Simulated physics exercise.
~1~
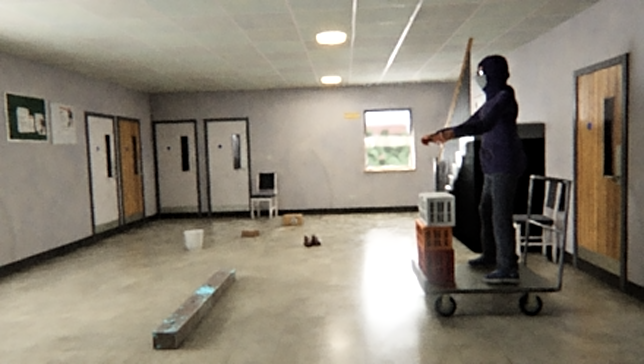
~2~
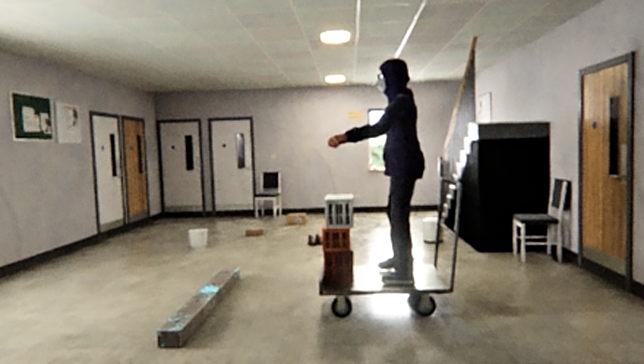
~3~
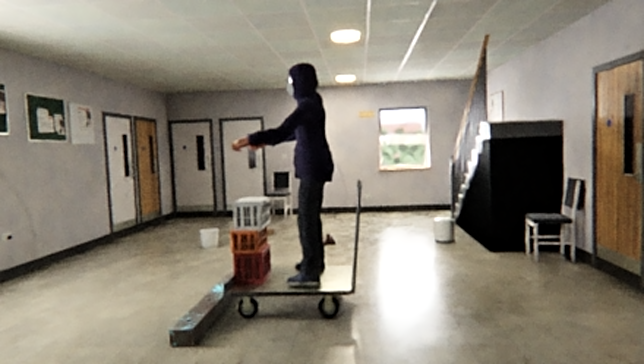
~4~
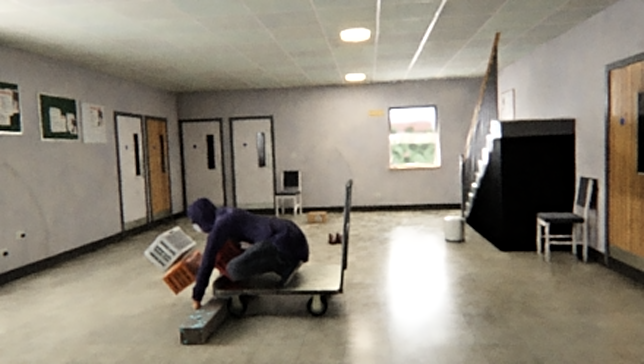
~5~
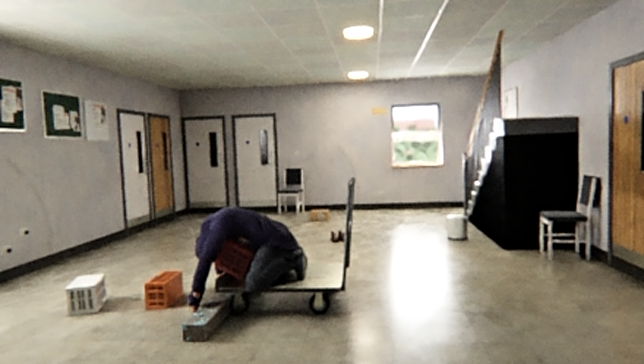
In a grey-walled hall, a hooded figure rides a cart left with three stacked crates until it stops at a beam; the stack topples, leaving the white and orange crates on the floor and the figure slumped over the red one on the deck, an arm hanging down.
